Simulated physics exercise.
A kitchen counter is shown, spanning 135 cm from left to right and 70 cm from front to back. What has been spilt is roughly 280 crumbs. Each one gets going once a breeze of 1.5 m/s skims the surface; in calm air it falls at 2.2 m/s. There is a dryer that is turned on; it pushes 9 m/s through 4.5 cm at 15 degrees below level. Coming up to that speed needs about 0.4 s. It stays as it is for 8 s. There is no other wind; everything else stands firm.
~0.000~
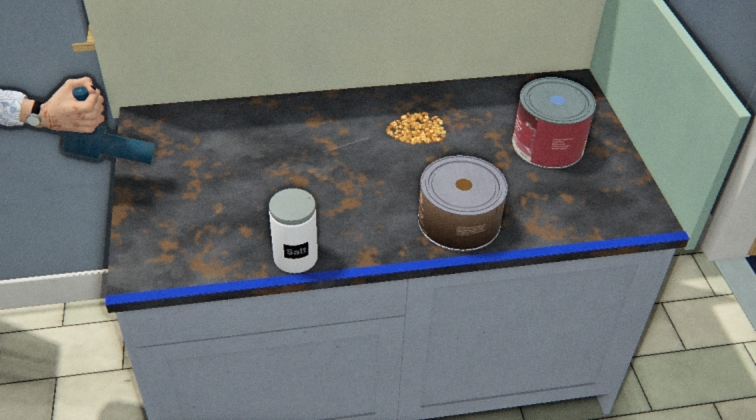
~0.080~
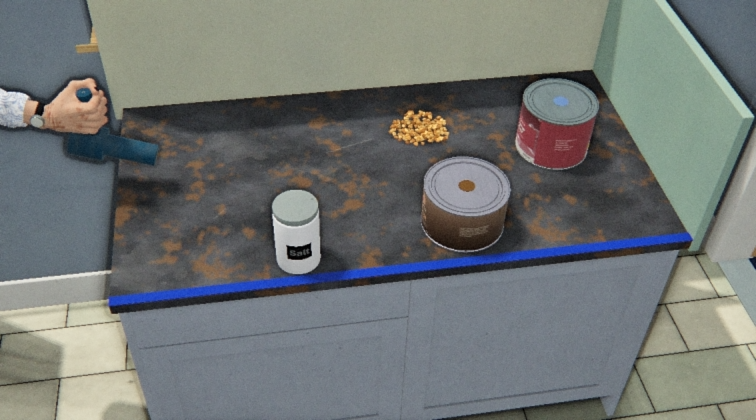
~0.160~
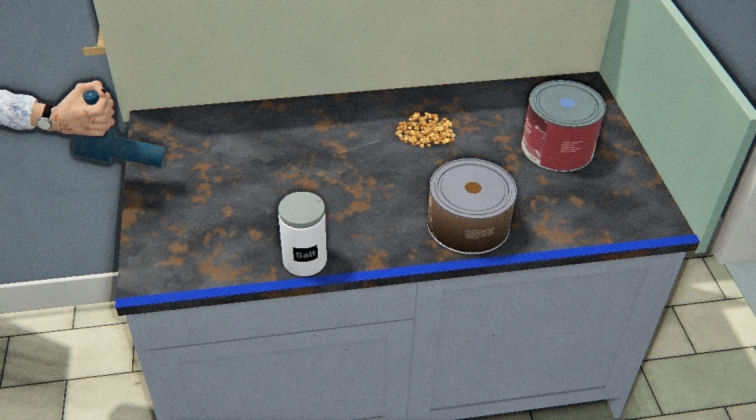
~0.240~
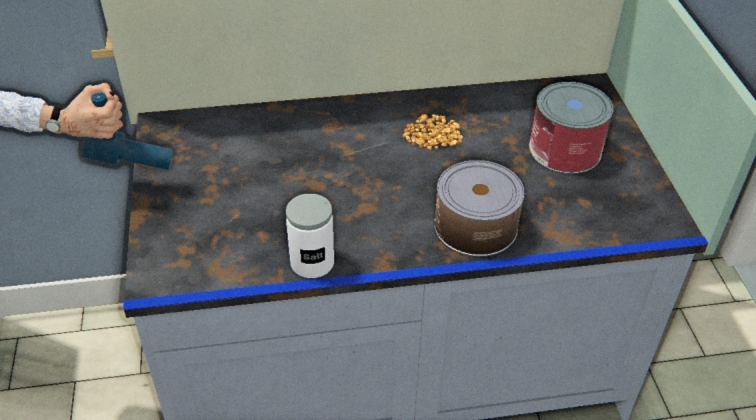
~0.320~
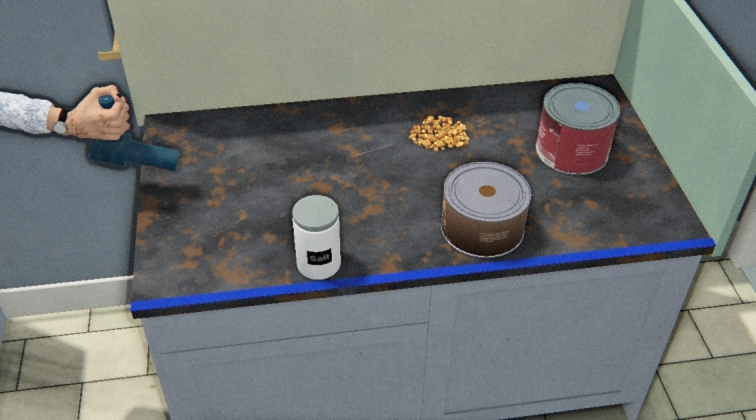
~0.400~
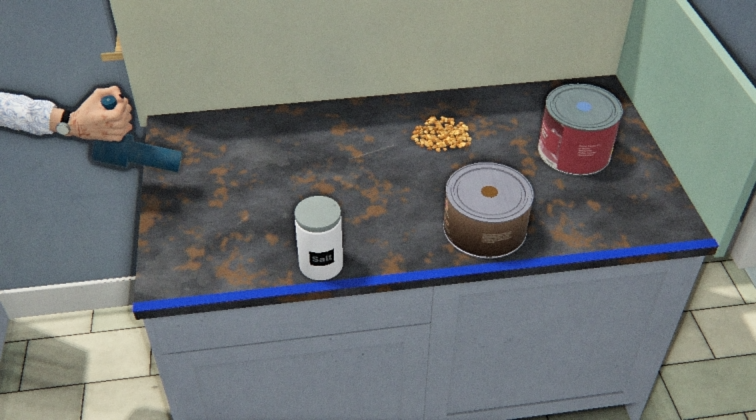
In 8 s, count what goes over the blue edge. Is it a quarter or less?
I'd predict that edge sees at most a quarter go past.
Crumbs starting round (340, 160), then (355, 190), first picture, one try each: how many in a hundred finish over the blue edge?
Results, one try each: 0 %, 20 %.
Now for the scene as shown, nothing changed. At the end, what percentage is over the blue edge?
My estimate is around 0 %.
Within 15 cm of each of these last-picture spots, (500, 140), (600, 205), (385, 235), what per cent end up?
First spot near 20 %, second near 0 %, third near 0 %.
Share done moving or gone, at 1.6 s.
Near 5 %.
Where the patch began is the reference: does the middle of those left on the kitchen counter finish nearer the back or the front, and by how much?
The middle sits nearer the rear edge now, some 10 cm away from where it began.
After 1.6 s, 93 % are on the move or not yet settled, 0 % are over the blue edge; the middle of those still in play is near (522, 112).
After 2.6 s, 90 % are on the move or not yet settled, 0 % are over the blue edge; the middle of those still in play is near (527, 109).
After 4.4 s, 82 % are on the move or not yet settled, 0 % are over the blue edge; the middle of those still in play is near (539, 104).
After 8.0 s, at the end, 0 % are over the blue edge; the middle of those still in play is near (539, 104).
